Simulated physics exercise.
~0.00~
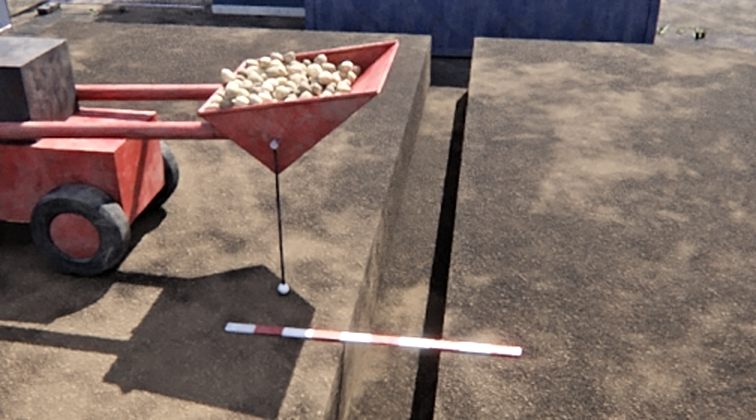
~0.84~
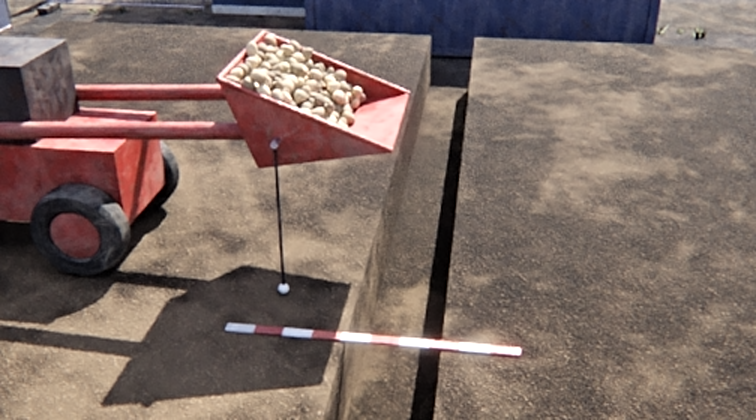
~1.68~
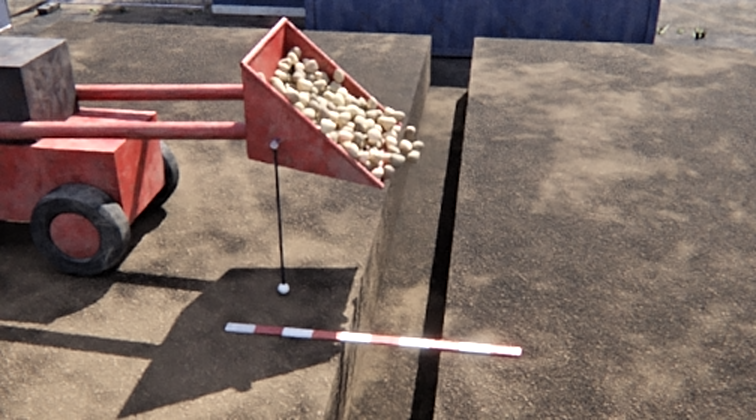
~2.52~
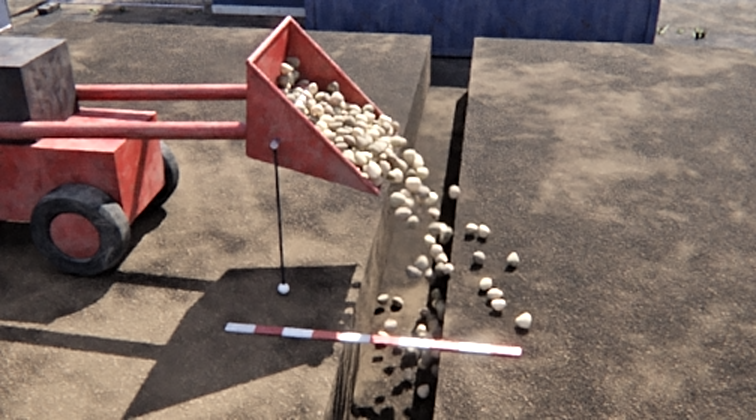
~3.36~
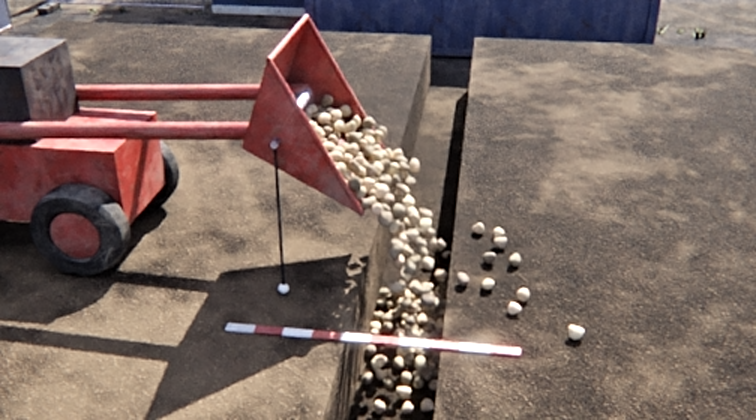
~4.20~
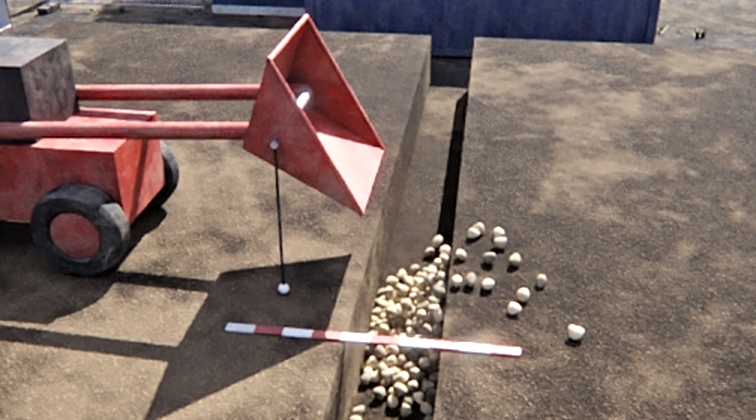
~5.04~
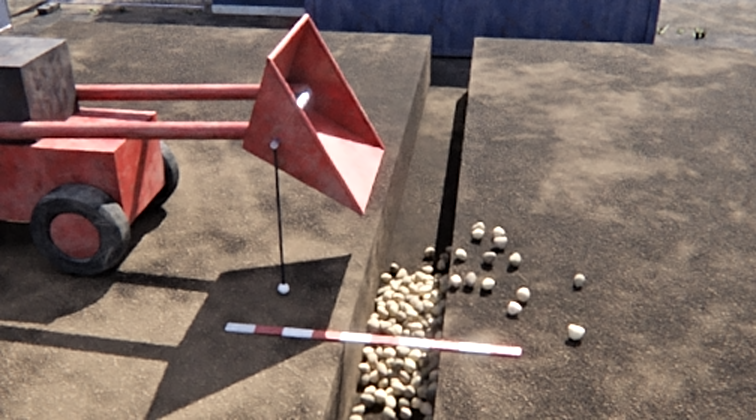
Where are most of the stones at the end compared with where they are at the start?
At the start the stones are piled in the loader's raised red bucket. By the end most of them lie lower and to the right, heaped in the trench, with a few on the ground beyond it.
